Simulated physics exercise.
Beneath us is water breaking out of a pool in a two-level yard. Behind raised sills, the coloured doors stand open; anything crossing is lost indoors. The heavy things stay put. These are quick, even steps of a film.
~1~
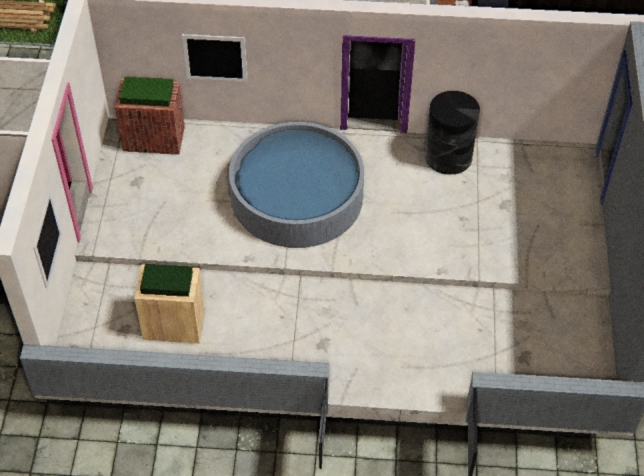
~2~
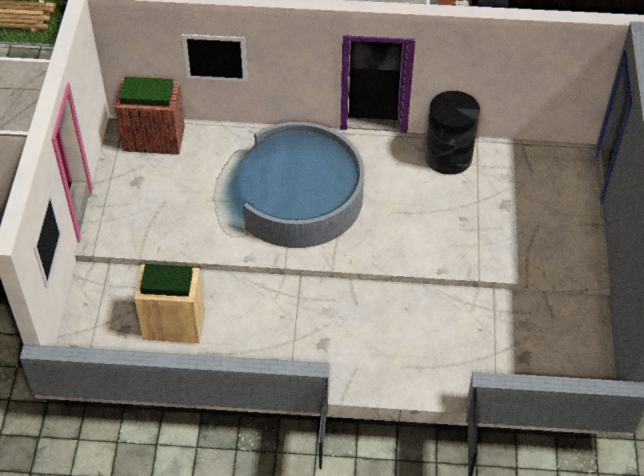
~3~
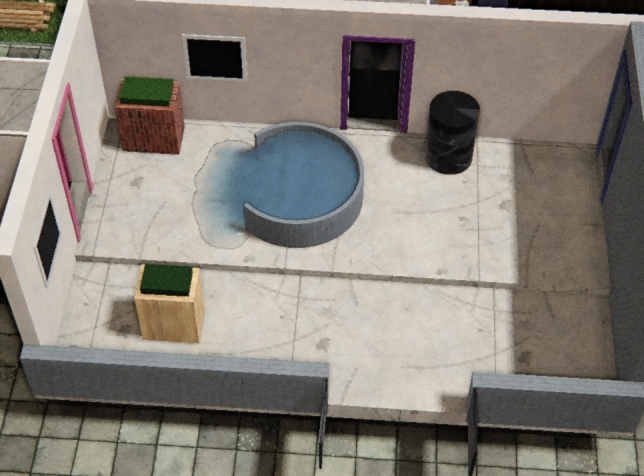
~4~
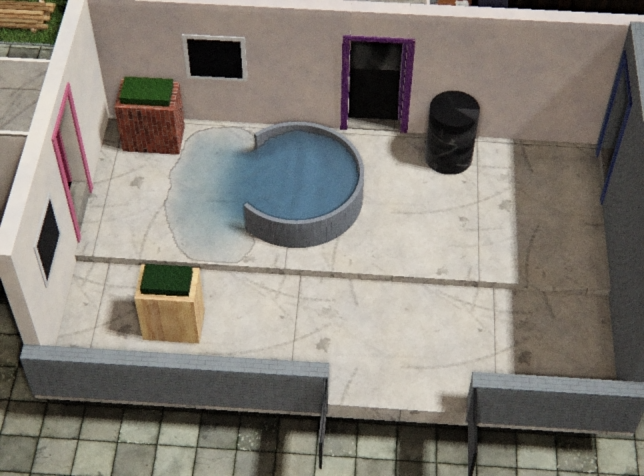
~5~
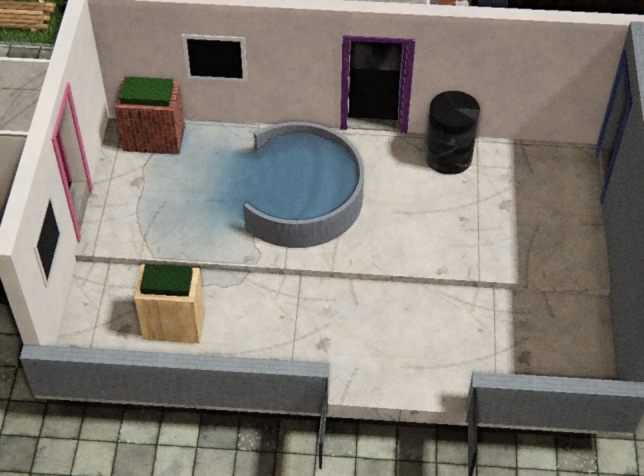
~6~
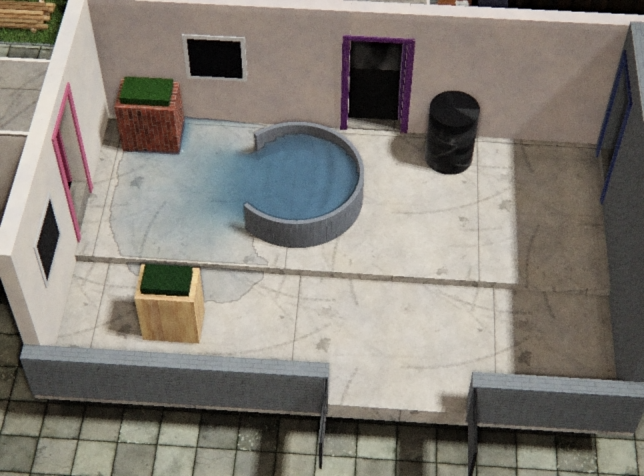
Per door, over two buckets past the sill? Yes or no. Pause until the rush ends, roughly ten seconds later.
Purple door no, pink door no, blue door no.
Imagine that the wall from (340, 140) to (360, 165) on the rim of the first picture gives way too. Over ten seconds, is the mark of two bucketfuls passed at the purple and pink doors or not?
In short: Purple door exceeds the limit, pink door falls short.
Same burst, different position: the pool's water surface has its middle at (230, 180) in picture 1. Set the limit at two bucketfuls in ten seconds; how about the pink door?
Checking each in turn, the pink door comes in short.
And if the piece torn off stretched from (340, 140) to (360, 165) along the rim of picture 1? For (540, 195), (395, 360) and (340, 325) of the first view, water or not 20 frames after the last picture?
Taken one by one: Sodden, then unaffected, then unaffected.
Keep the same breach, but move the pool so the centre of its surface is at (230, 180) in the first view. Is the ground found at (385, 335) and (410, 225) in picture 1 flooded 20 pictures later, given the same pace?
Bone-dry, bone-dry.
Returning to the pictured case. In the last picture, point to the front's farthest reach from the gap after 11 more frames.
The wet edge reaches furthest near (51, 371).
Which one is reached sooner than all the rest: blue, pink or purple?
Answer: The pink one.
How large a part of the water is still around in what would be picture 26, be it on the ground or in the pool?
About 100 per cent.
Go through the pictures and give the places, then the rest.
Still water in the round pool at (297, 174), in the first picture.
The front is at (241, 233), out from the gap at (235, 185), in the second picture.
The front is at (221, 244), out from the gap at (235, 187), in the third picture.
Water pours out at (235, 188) and has run to a hidden place, in the fourth picture.
Water pours out at (235, 188) and has run to a hidden place, in the fifth picture.
Water pours out at (235, 187) and has run to a hidden place, in the sixth picture.
A moment on, water covers 20 % of the floor; the purple door not reached, the pink door wet at the sill, nothing in, the blue door not reached.
Next, water covers 25 % of the floor; the purple door not reached, the pink door wet at the sill, nothing in, the blue door not reached.
Then, water covers 35 % of the floor; the purple door wet at the sill, nothing in, the pink door wet at the sill, nothing in, the blue door not reached.
Later, water covers 65 % of the floor; the purple door wet at the sill, nothing in, the pink door wet at the sill, nothing in, the blue door not reached.
In the end, water covers 75 % of the floor; the purple door wet at the sill, nothing in, the pink door wet at the sill, nothing in, the blue door wet at the sill, nothing in.
